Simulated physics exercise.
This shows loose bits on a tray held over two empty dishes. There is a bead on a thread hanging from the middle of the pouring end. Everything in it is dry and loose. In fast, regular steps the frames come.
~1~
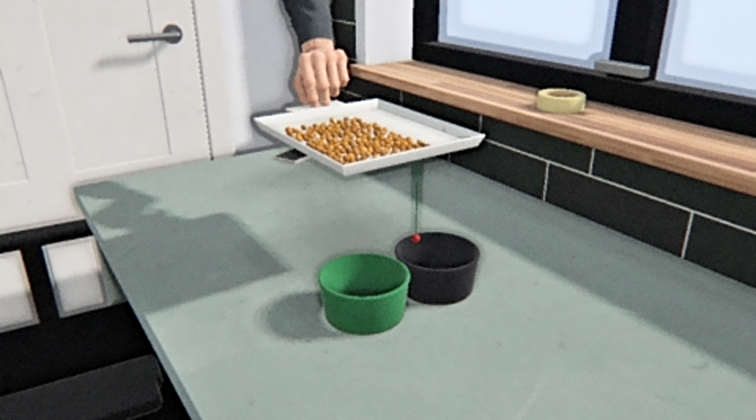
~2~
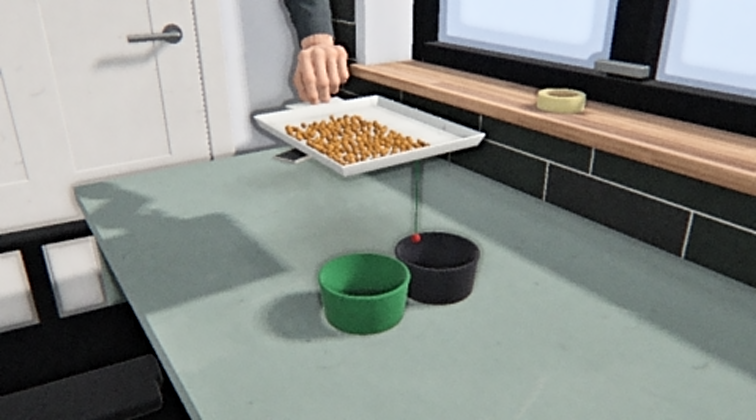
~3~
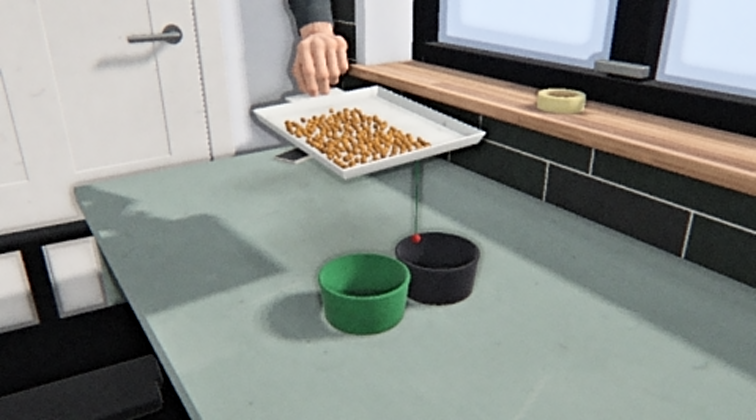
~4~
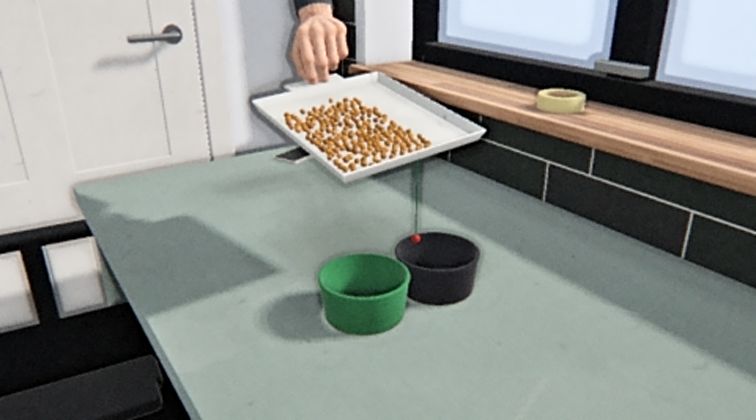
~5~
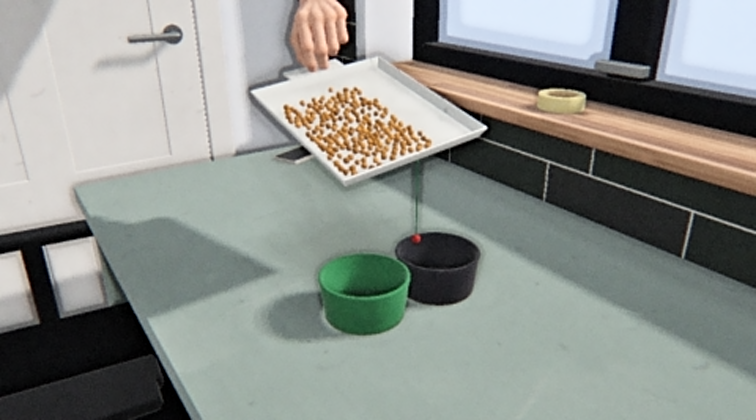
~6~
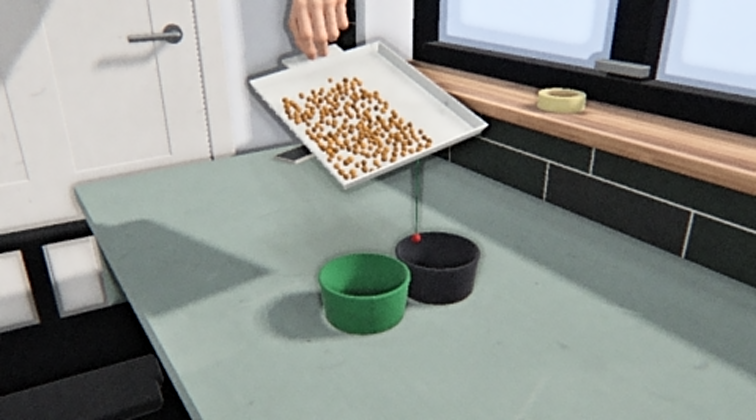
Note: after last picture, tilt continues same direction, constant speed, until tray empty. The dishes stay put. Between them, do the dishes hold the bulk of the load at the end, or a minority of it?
They hold the bulk.
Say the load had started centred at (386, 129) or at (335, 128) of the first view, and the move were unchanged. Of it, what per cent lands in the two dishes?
Estimate: 90 % first, 90 % second.
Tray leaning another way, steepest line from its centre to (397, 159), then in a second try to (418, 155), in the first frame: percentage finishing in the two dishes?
Lab note: Try one about 90 %, try two about 60 %.
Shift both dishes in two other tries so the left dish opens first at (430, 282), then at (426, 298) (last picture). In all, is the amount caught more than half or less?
Well, the minor share the first time and the minor share the second time.
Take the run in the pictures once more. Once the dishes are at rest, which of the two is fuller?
Of the two, the left-side one is the fuller.
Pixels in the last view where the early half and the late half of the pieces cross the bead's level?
The opening part goes through (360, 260); what follows goes through (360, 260).
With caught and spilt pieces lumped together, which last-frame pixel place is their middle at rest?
The centre comes to rest close to (361, 303).
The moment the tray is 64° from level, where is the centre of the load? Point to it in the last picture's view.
Look close to (360, 169) in the last picture.
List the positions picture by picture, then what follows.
The first picture shows corners of the pouring end at (345, 163) and (478, 135), level; middle of the load at (358, 141), roasted chickpeas; left dish at (389, 310); right dish at (463, 282); bead on its thread at (416, 238).
The second picture shows corners of the pouring end at (345, 164) and (478, 134), level; middle of the load at (358, 140).
The third picture shows corners of the pouring end at (345, 167) and (478, 132), tipped barely, lowest at the left corner; middle of the load at (358, 137).
The fourth picture shows corners of the pouring end at (345, 171) and (479, 129), tipped a little, lowest at the left corner; middle of the load at (358, 133).
The fifth picture shows corners of the pouring end at (346, 176) and (479, 127), tipped clearly, lowest at the left corner; middle of the load at (358, 130).
The sixth picture shows corners of the pouring end at (346, 179) and (480, 124), tipped clearly, lowest at the left corner; middle of the load at (358, 127), a small part on the move; left dish at (389, 309); right dish at (464, 281).
Soon, tray tipped steeply; most on the tray; a stray few in the left dish; a small part in the air.
A while on, tray tipped past a quarter turn; a stray few on the tray; nearly all in the left dish; a small part outside both; a small part in the air.
Towards the end, tray tipped past a quarter turn; nearly all in the left dish; a small part outside both.
Finally, tray tipped past a quarter turn; nearly all in the left dish; none in the right dish; a small part outside both.
